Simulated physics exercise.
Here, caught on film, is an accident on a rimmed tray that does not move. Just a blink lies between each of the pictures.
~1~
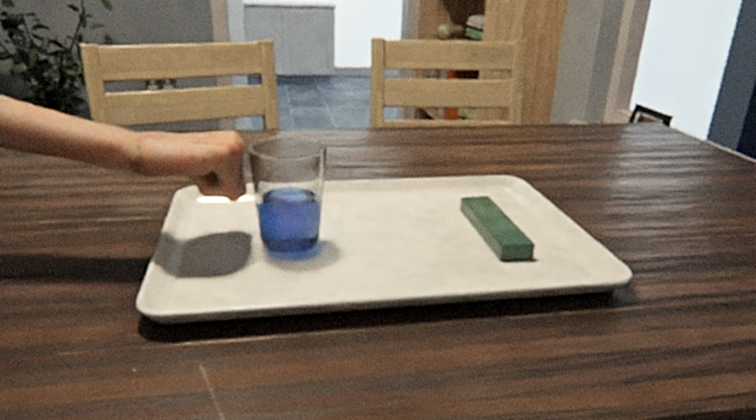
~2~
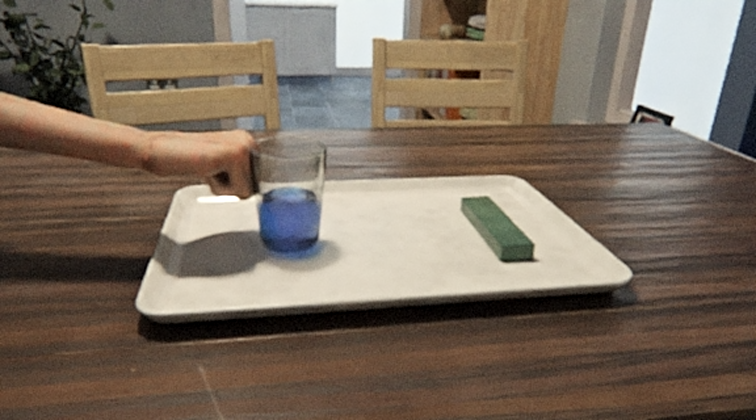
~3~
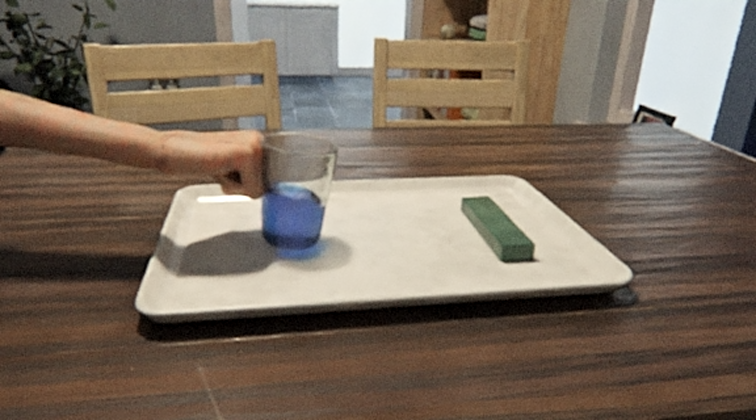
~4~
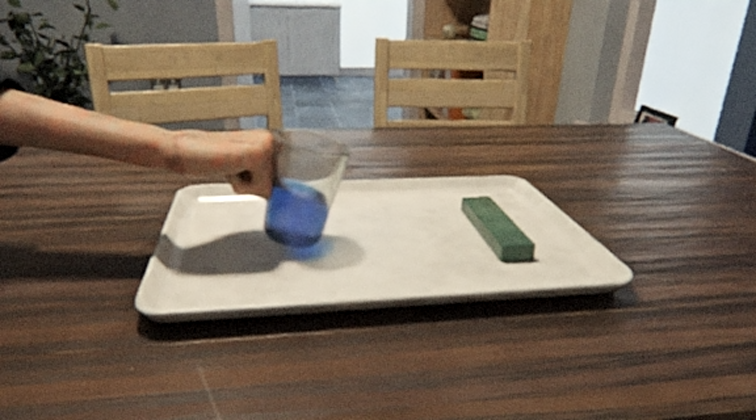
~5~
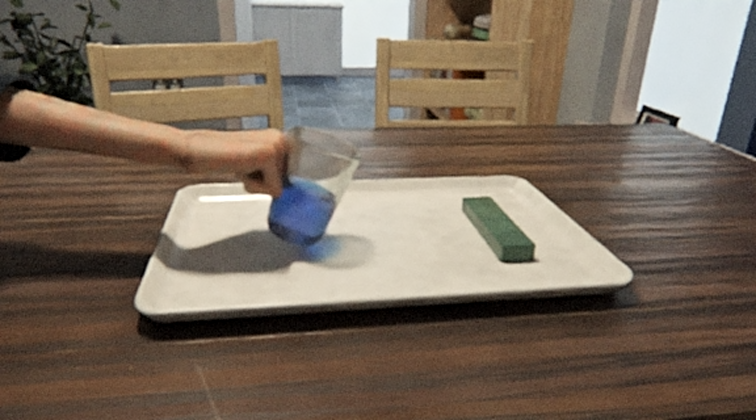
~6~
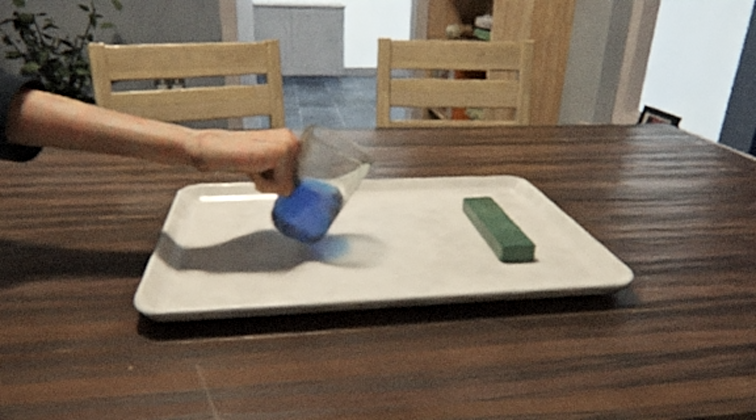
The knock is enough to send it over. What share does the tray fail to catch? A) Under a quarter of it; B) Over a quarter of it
The answer is A.
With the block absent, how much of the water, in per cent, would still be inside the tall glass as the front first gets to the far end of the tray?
You'd be looking at something near 45 in a hundred.
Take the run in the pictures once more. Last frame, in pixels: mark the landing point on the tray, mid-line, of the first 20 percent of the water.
(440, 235).
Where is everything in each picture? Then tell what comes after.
In the first picture, it leans 0°; its right rim is at (324, 148); the water meets the walls at (259, 196) and (318, 194); the tray's far rim is at (566, 219); a block is fixed to the tray further along.
In the second picture, it leans 0°; its right rim is at (324, 148); the water meets the walls at (259, 196) and (318, 194).
In the third picture, it leans 6°; its right rim is at (336, 149); the water meets the walls at (265, 183) and (322, 195).
In the fourth picture, it leans 13°; its right rim is at (347, 151); the water meets the walls at (273, 174) and (329, 196).
In the fifth picture, it leans 20°; its right rim is at (359, 155); the water meets the walls at (282, 170) and (335, 193).
In the sixth picture, it leans 27°; its right rim is at (371, 160); the water meets the walls at (285, 184) and (345, 190).
A moment on, the tall glass is falling and 100 per cent is in the glass, 0 on the tray and 0 above or beyond its rim.
Next, the tall glass lies on its side and 70 per cent is in the glass, 25 on the tray and 5 above or beyond its rim.
Then the tall glass lies on its side and 33 per cent is in the glass, 47 on the tray and 20 above or beyond its rim.
Later the tall glass lies on its side and 18 per cent is in the glass, 77 on the tray and 5 above or beyond its rim.
Finally, 95 per cent is held by tray and glass, 5 is off the tray.
